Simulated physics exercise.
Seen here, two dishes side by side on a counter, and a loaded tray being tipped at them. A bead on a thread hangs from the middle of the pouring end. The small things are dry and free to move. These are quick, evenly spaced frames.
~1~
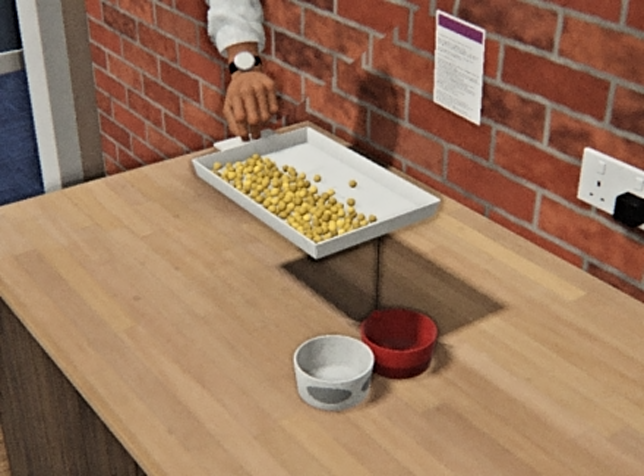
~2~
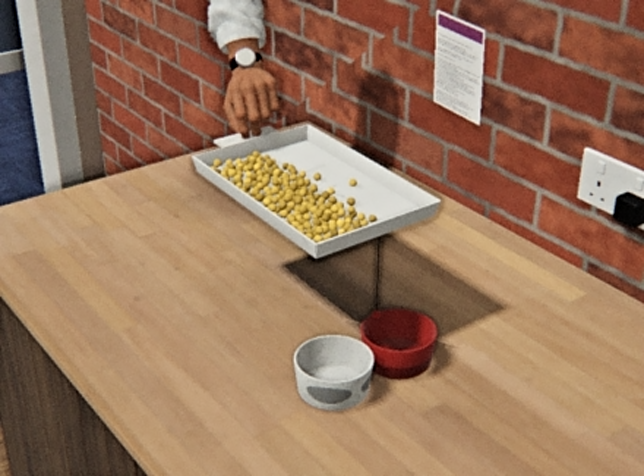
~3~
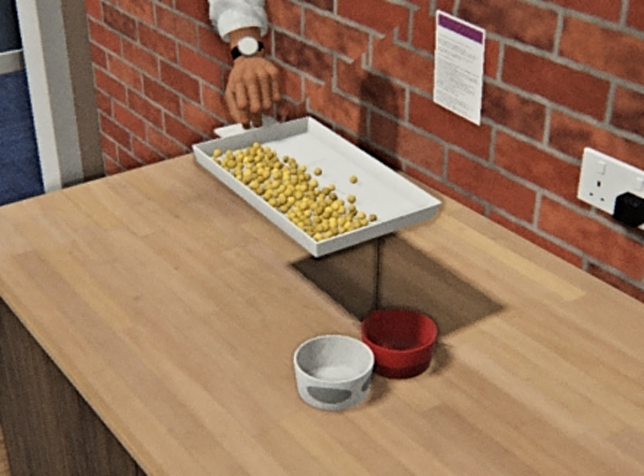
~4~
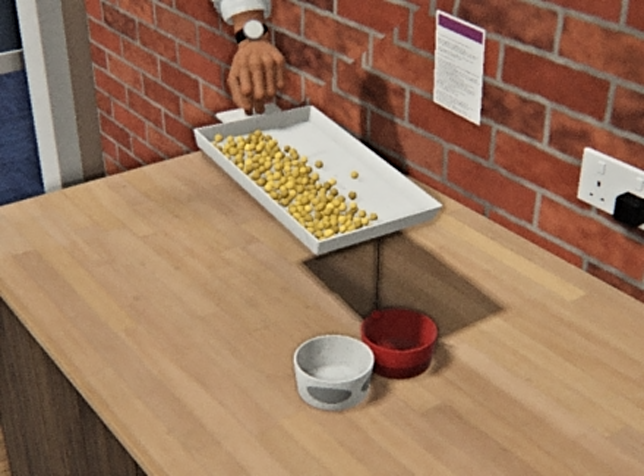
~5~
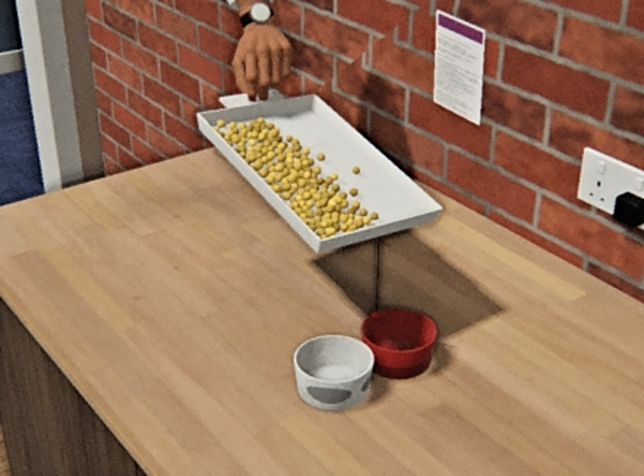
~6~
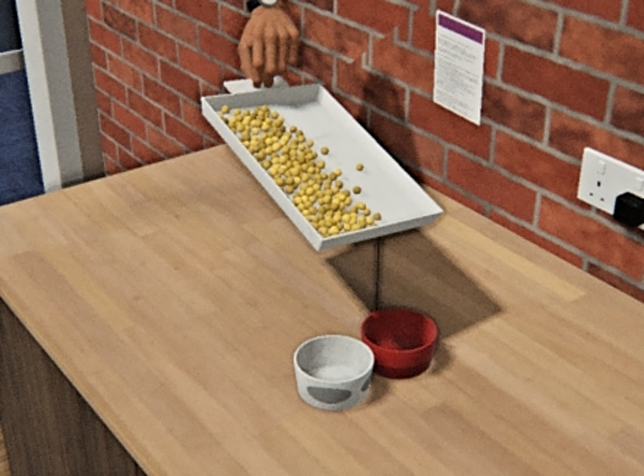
The clip opens on a hand holding a white tray of small yellow balls above a wooden counter, with a white dish and a red dish side by side below. The tray stays nearly level at first, then the hand gradually raises the far end, and the tray slants increasingly toward its near right corner.
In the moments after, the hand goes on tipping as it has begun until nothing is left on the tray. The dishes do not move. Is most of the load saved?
They take under half between them.
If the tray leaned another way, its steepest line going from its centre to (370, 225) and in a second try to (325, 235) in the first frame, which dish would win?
One: The dish on the right. Two: The left-hand dish.
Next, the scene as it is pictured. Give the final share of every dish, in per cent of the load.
Left dish near 0 in a hundred; right dish near 20.
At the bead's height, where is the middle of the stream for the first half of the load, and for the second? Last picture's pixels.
The first part at (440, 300); the rest at (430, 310).
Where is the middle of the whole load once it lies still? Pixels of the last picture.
Around (450, 348).
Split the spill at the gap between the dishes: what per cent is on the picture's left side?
About 0 per cent.
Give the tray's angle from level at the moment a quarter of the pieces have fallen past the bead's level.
Near 105 degrees.
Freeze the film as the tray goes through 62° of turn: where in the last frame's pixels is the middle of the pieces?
Around (391, 197).
Shortly afterwards, tray tipped steeply; all but a few on the tray; a little in the air.
Next, tray tipped right over; the bulk on the tray; only a few in the right dish; near a quarter outside both; only a few in the air.
Some moments later, tray tipped past a quarter turn; near a quarter in the right dish; the bulk outside both.
In the end, tray tipped past a quarter turn; none at all in the left dish; near a quarter in the right dish; the bulk outside both.
